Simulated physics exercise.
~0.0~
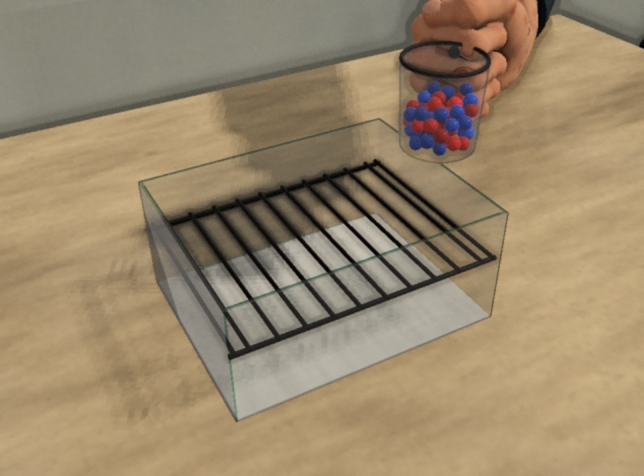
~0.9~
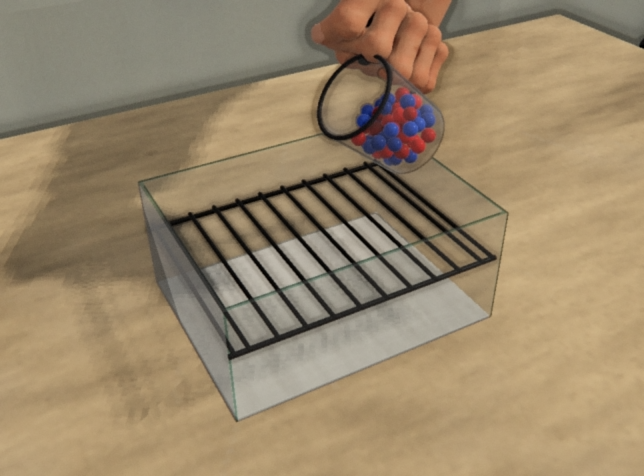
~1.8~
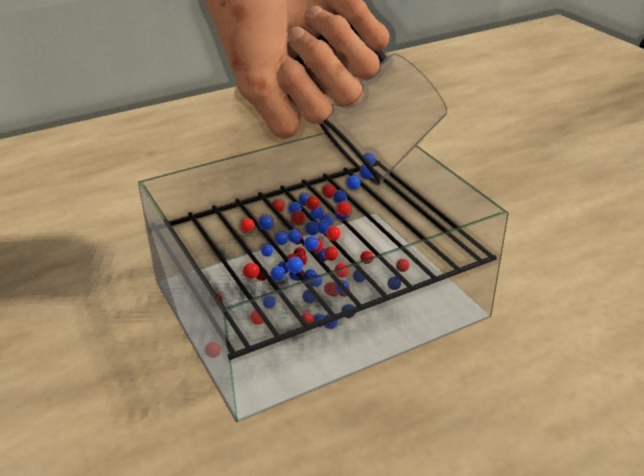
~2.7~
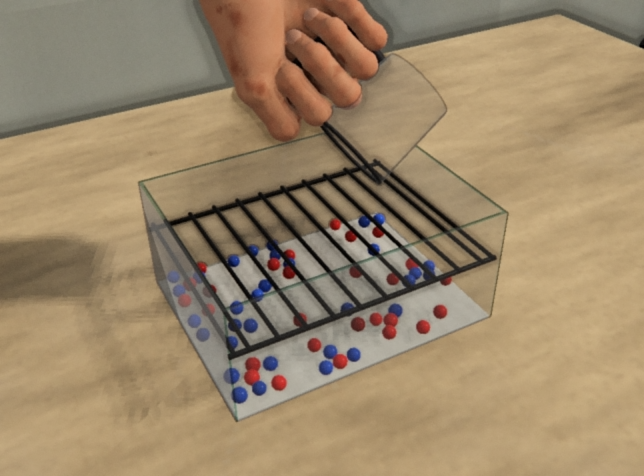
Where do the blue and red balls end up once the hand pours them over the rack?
Both the blue and the red balls fall between the wires and end up below the rack in the box.
